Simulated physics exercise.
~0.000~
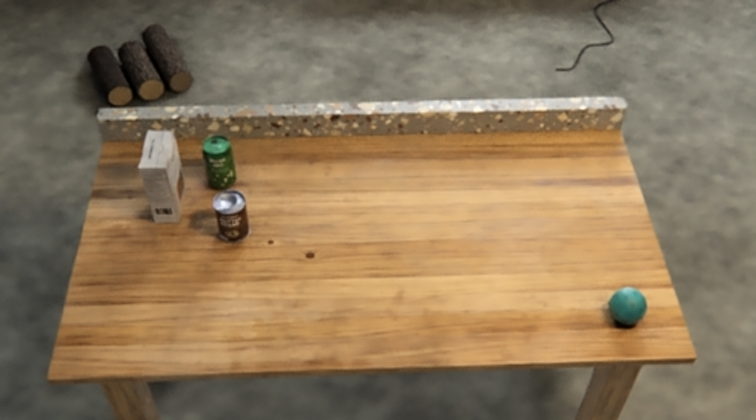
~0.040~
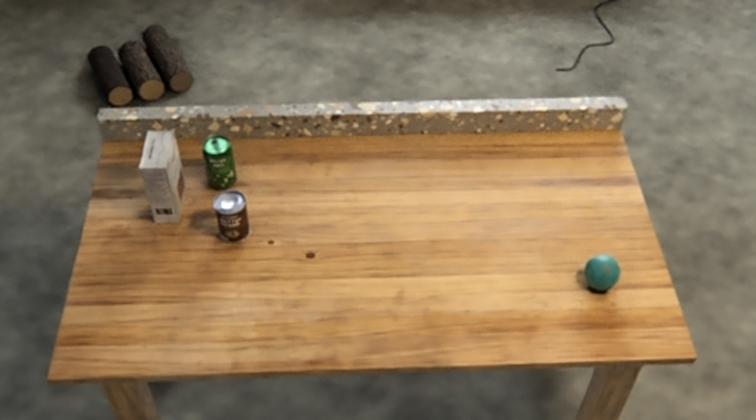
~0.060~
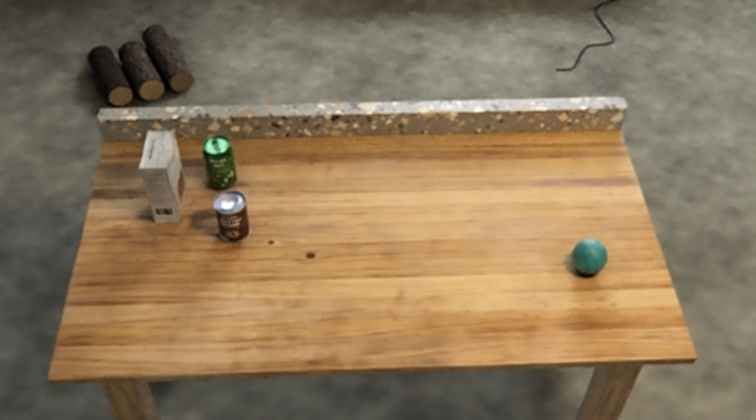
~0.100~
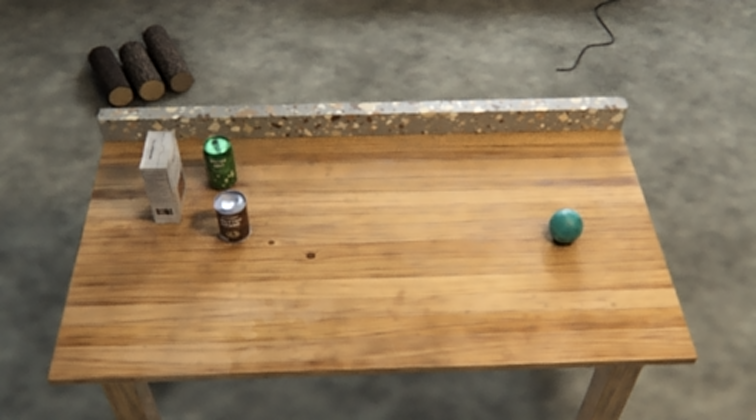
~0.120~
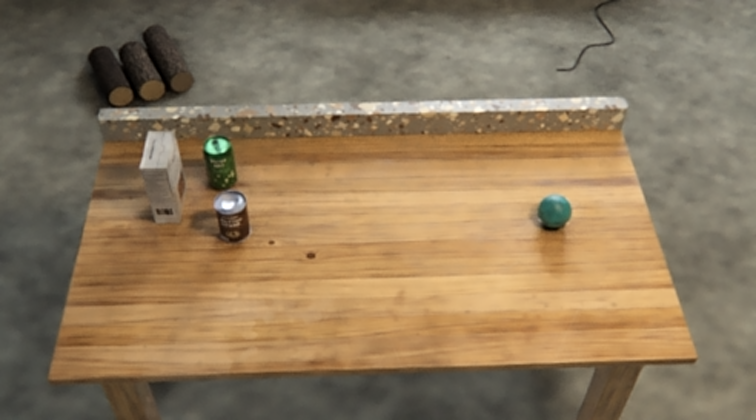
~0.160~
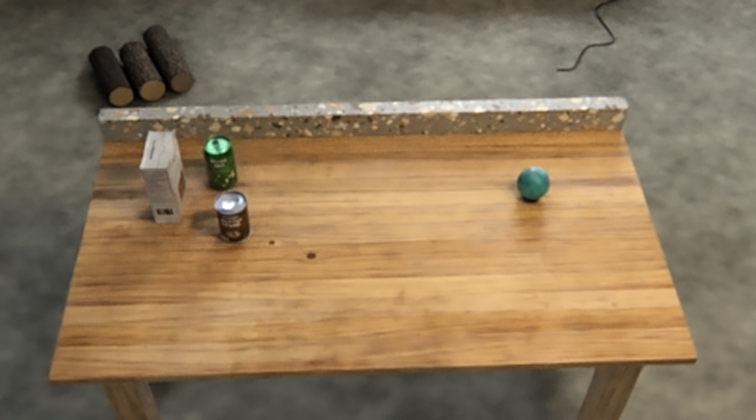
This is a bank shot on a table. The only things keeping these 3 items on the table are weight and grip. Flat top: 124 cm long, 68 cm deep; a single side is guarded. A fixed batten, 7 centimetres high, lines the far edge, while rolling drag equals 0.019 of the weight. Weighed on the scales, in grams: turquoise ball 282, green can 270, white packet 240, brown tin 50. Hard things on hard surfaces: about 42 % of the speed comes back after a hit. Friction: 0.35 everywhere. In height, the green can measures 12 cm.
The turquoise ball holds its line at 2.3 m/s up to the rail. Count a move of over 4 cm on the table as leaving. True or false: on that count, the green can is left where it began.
True.
Around 0.86 s, turquoise ball near (339, 228).
Around 1.76 s, turquoise ball near (99, 347).
Finally (2.5 s), all 3 still in place (within 4 cm). Final places as that camera would see them, green can near (221, 164).
